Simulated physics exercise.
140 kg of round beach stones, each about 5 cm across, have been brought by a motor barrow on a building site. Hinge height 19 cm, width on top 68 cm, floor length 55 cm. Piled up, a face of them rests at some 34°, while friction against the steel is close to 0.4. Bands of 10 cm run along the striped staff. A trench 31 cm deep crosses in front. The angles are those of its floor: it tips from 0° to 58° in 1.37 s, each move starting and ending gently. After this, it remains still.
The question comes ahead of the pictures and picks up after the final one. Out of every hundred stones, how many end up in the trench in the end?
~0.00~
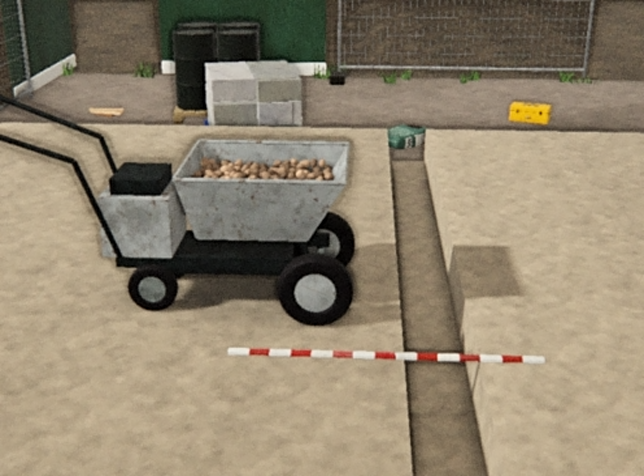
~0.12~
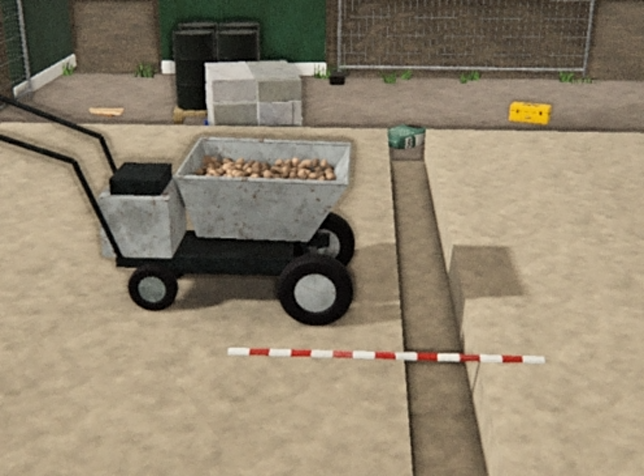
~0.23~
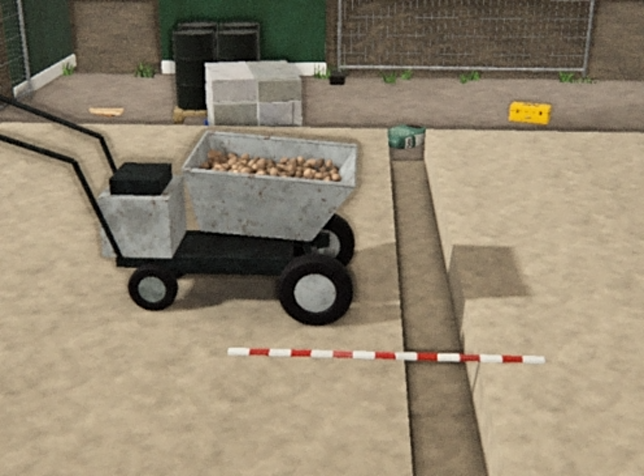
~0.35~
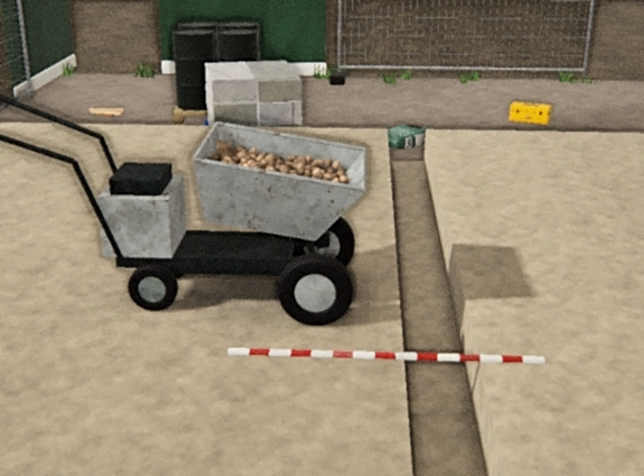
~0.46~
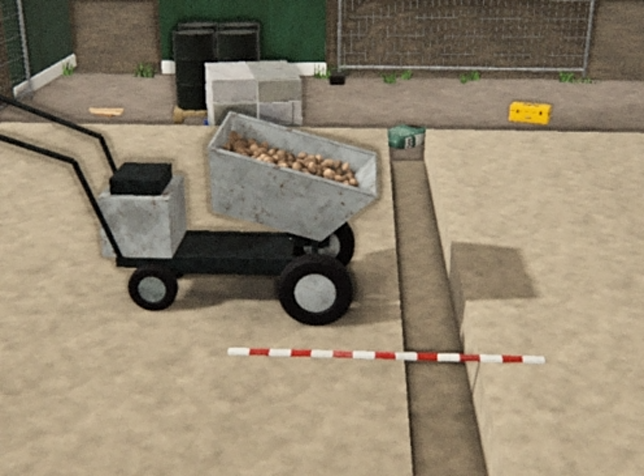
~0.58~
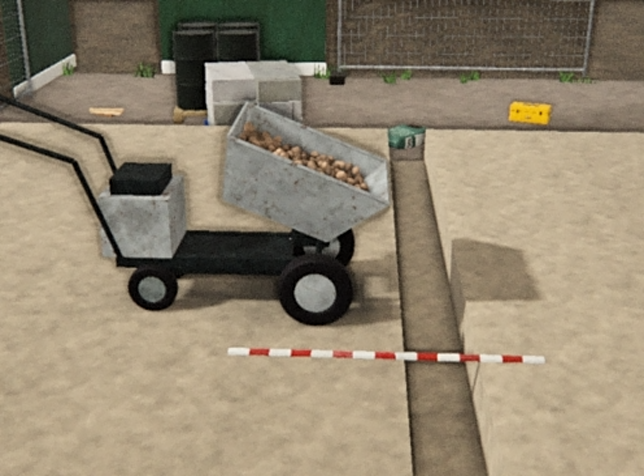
Around 32 in every hundred.
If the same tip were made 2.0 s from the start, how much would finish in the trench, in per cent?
I'd put it at some 40 in a hundred.
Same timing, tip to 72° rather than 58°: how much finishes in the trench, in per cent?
Then about 60 per cent.
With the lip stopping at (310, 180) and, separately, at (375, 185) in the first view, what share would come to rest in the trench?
It'd be around 50 per cent and after that around 15 per cent.
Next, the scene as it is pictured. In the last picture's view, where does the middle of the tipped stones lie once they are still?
I'd put it close to (453, 342).
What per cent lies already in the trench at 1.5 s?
Some 10 per cent.
After 1.0 s the floor is at 49°; 100 % in the skip; the foremost stones are at (408, 227).
After 1.5 s the floor is at 58°; 88 % in the skip, 10 % in the trench, 1 % past the trench; the foremost stones are at (478, 279).
After 1.8 s the floor is at 58°; 66 % in the skip, 17 % in the trench, 17 % past the trench; the foremost stones are at (558, 310).
After 3.8 s the floor is at 58°; 49 % in the skip, 32 % in the trench, 19 % past the trench; the foremost stones are at (633, 318).
